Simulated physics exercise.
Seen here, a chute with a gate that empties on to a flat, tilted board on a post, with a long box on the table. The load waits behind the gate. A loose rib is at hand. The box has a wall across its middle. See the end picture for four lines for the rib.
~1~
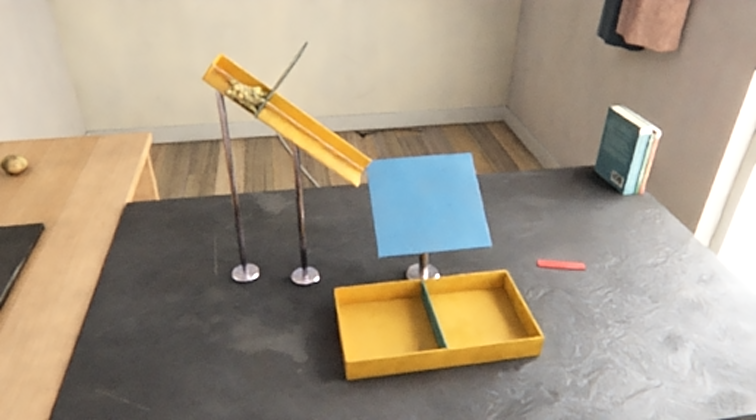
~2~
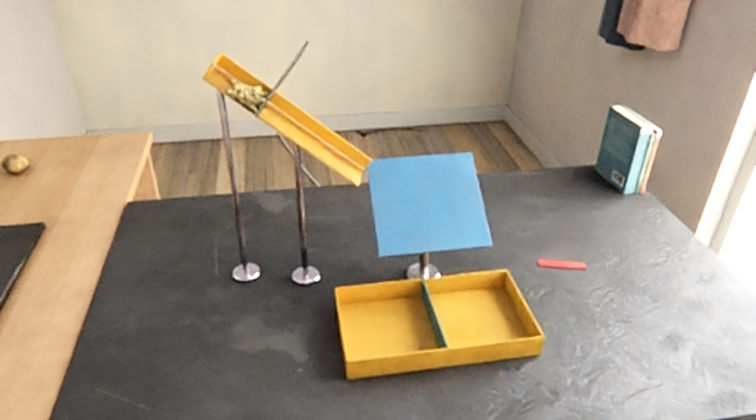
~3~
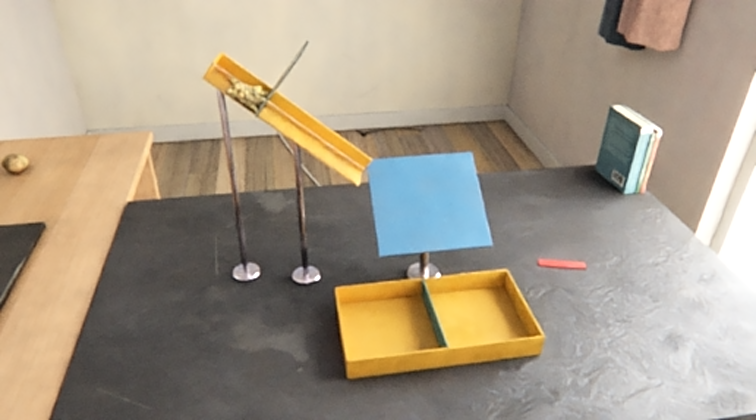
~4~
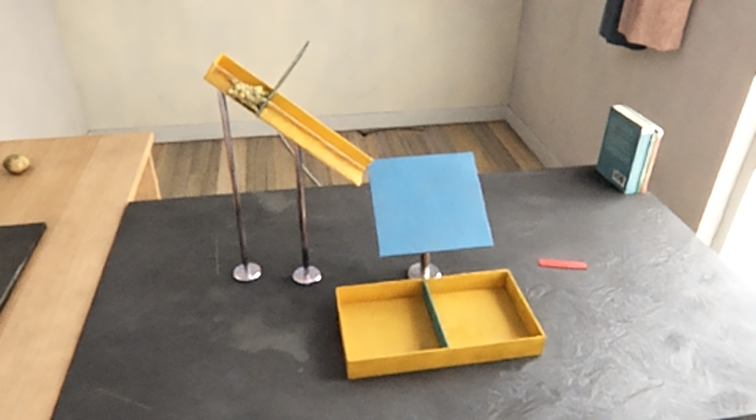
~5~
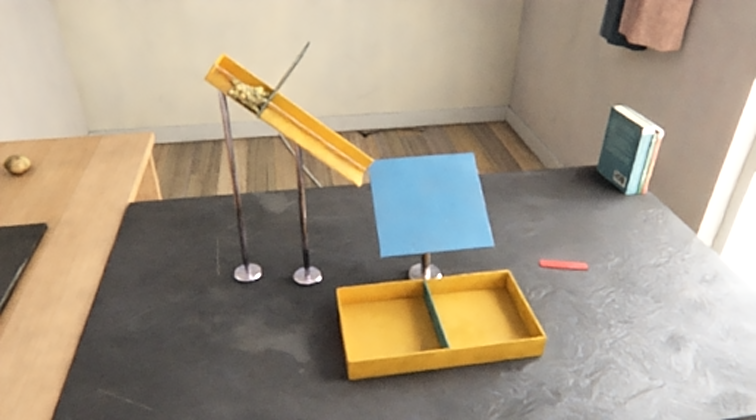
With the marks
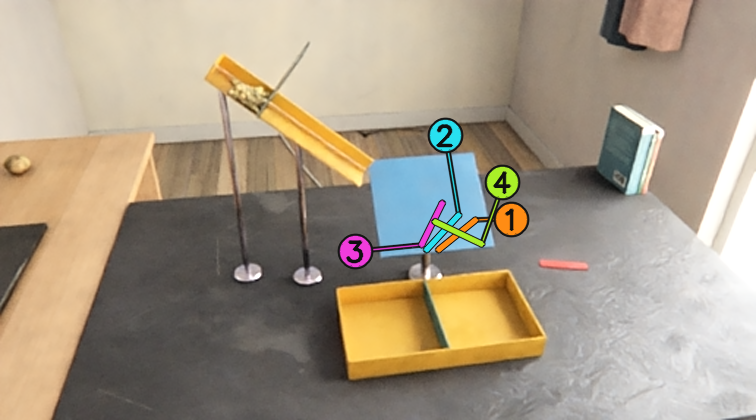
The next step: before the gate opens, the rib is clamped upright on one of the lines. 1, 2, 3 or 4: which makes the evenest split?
1 beats the others.
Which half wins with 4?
The right half.
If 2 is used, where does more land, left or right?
The left half.
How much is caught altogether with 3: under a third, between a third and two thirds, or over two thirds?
It is over two thirds.
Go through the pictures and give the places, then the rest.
The first picture shows load behind the gate (250, 94), soya beans; lip of the chute (359, 180), sloping fairly steeply.
The second picture shows middle of the board (428, 202), tilted fairly steeply; middle of its low edge (437, 251); of its high edge (419, 156).
The third picture shows front corners of the box (348, 361) and (544, 336); front end of its middle wall (449, 348).
The fourth picture shows middle of the load (251, 94); lip (361, 180).
The fifth picture shows middle of the load (252, 94); lip (361, 180).
On the marked copy, line 1 from (475, 220) to (438, 249); line 2 from (458, 215) to (426, 249); line 3 from (442, 203) to (421, 244); line 4 from (434, 221) to (481, 244).
Choosing 1, of what is caught, roughly half in the left half, roughly half in the right.
Choosing 2, of what is caught, the larger part in the left half, about a tenth in the right.
Choosing 3, of what is caught, almost all in the left half, about a tenth in the right.
Choosing 4, of what is caught, just a few in the left half, almost all in the right.
